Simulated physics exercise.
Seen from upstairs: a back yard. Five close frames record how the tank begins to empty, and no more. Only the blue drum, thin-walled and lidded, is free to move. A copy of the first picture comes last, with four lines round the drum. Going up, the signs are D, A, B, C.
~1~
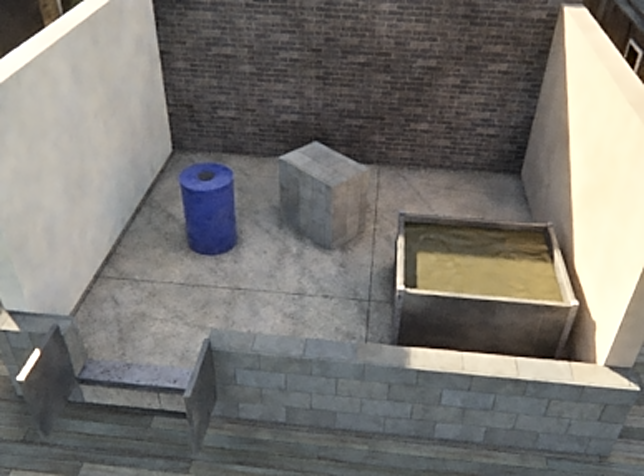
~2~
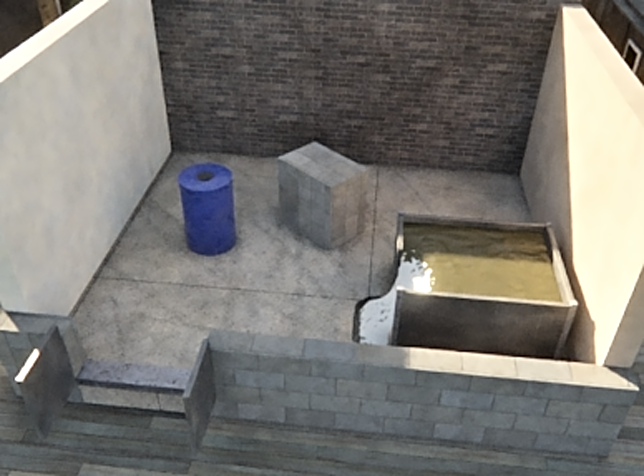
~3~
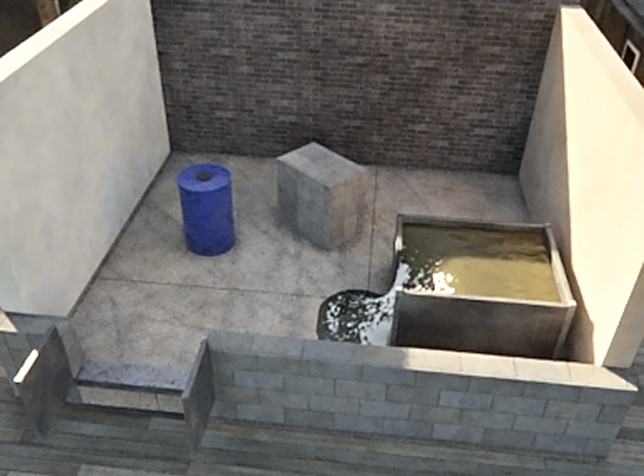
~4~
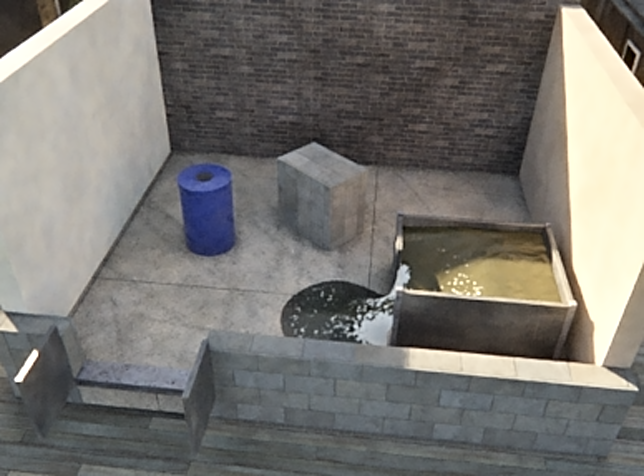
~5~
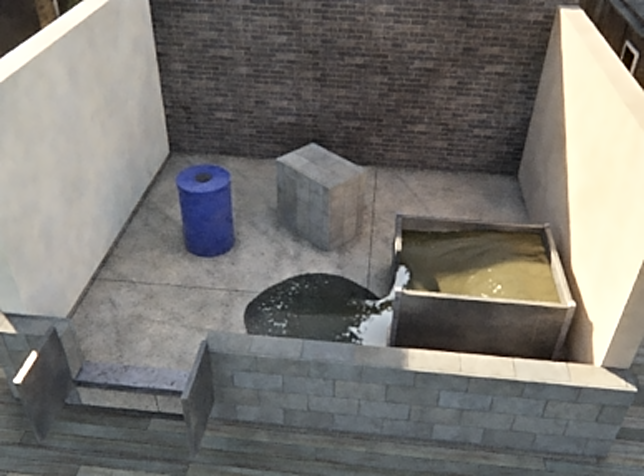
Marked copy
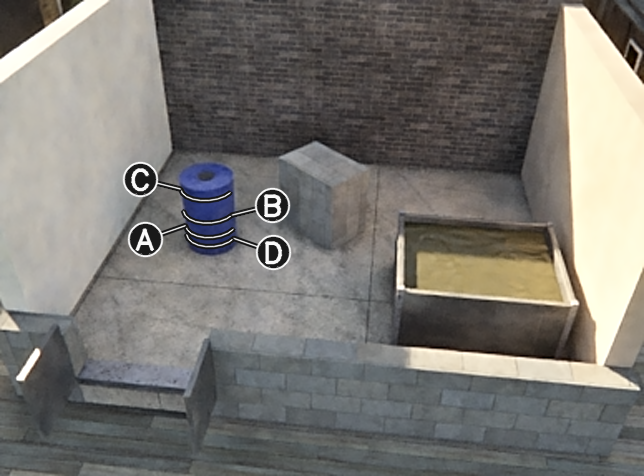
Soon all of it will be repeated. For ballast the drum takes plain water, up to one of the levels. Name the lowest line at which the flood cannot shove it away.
Choose D.
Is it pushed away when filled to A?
No, not at all.
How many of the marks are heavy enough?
All of the four.
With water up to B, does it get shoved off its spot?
No, not at all.
On the marked copy, A at (204, 237); B at (203, 222); C at (200, 200); D at (205, 246); from the bottom up D, A, B, C.
If A is chosen, it does not move.
If B is chosen, it does not move.
If C is chosen, it does not move.
If D is chosen, it does not move.
